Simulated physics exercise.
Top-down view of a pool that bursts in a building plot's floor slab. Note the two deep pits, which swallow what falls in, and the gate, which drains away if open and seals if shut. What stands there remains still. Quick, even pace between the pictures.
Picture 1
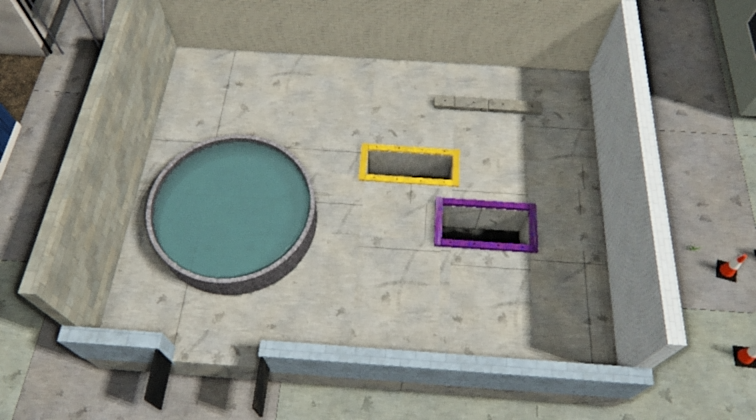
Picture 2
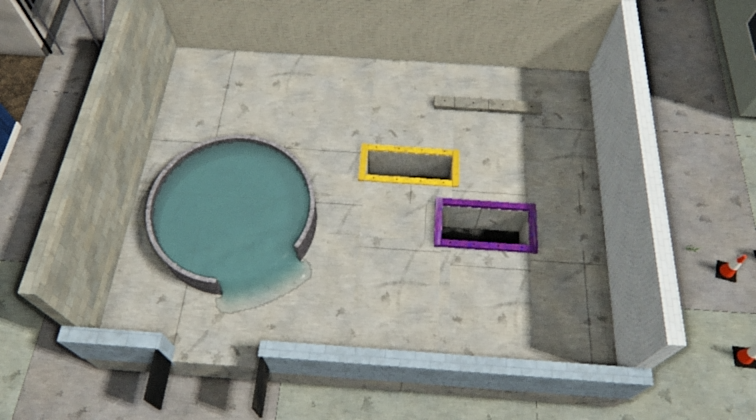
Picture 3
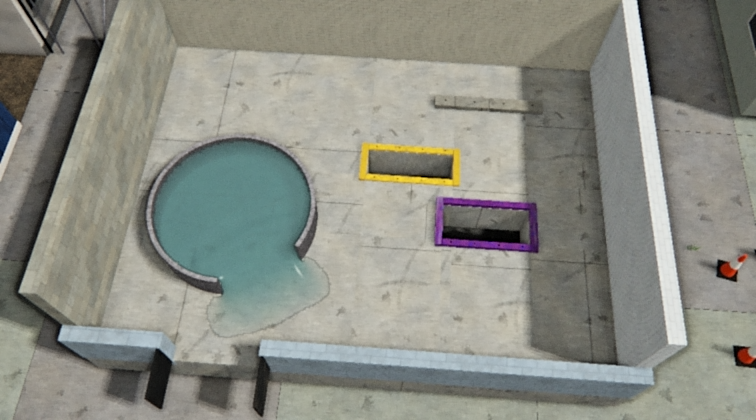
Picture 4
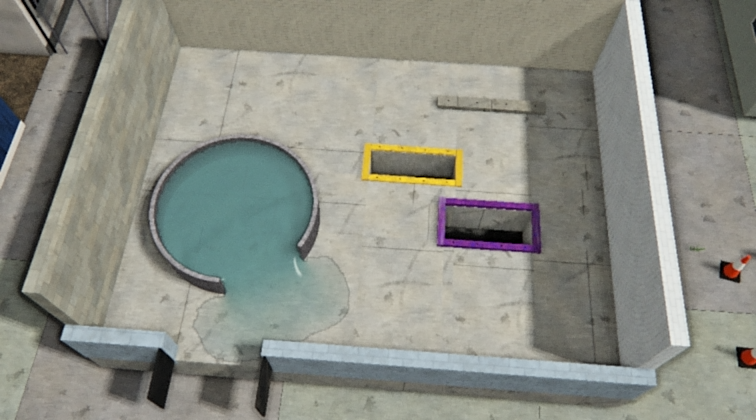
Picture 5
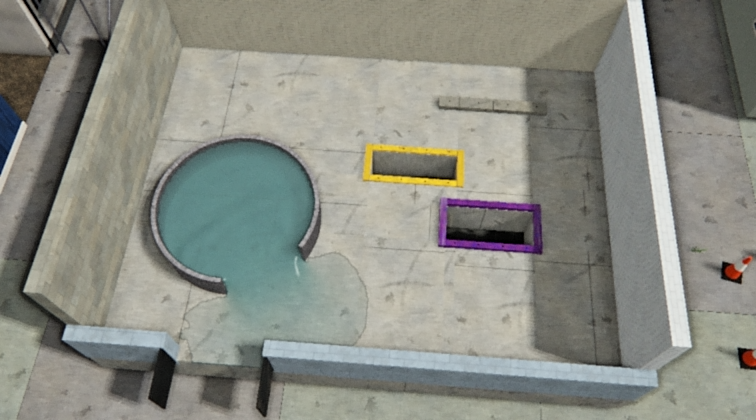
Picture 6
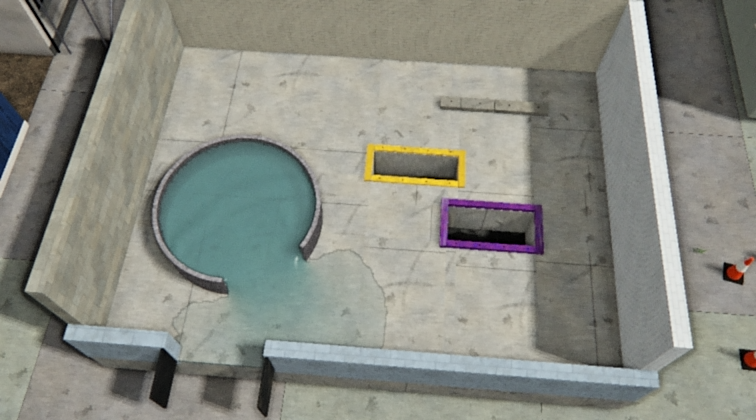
We see a round pool of still water in a walled plot with yellow- and purple-rimmed pits; its lower right wall opens, and water pours out, spreading across the slab toward the gate and rightward along the front wall.
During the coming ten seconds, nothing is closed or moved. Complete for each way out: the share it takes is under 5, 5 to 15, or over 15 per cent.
Completed: For the gate it is over 15 per cent; for the yellow pit it is under 5 per cent; for the purple pit it is under 5 per cent.
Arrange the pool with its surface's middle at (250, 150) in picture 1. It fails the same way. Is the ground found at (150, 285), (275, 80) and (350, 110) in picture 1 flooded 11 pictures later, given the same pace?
So, first one stays dry, second one stays dry, third one stays dry.
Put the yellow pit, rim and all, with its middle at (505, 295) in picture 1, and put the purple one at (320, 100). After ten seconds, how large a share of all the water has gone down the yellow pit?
So the yellow pit ends up with 10 in a hundred.
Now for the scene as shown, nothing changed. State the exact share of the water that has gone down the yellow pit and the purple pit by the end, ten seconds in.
First 0 %, then 0 %.
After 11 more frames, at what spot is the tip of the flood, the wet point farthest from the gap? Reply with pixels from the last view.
The wet point farthest out is around (595, 378).
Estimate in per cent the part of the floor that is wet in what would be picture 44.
Around 45 percent, give or take.
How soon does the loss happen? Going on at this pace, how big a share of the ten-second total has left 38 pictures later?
About 80 per cent.
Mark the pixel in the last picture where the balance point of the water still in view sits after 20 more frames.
The centre of mass sits at about (321, 260).
A moment on, water covers 10 % of the floor; the gate 4 %, the yellow pit 0 %, the purple pit 0 %.
Next, water covers 20 % of the floor; the gate 9 %, the yellow pit 0 %, the purple pit 0 %.
Then, water covers 30 % of the floor; the gate 17 %, the yellow pit 0 %, the purple pit 0 %.
Later, water covers 45 % of the floor; the gate 25 %, the yellow pit 0 %, the purple pit 0 %.
In the end, water covers 65 % of the floor; the gate 32 %, the yellow pit 0 %, the purple pit 0 %.
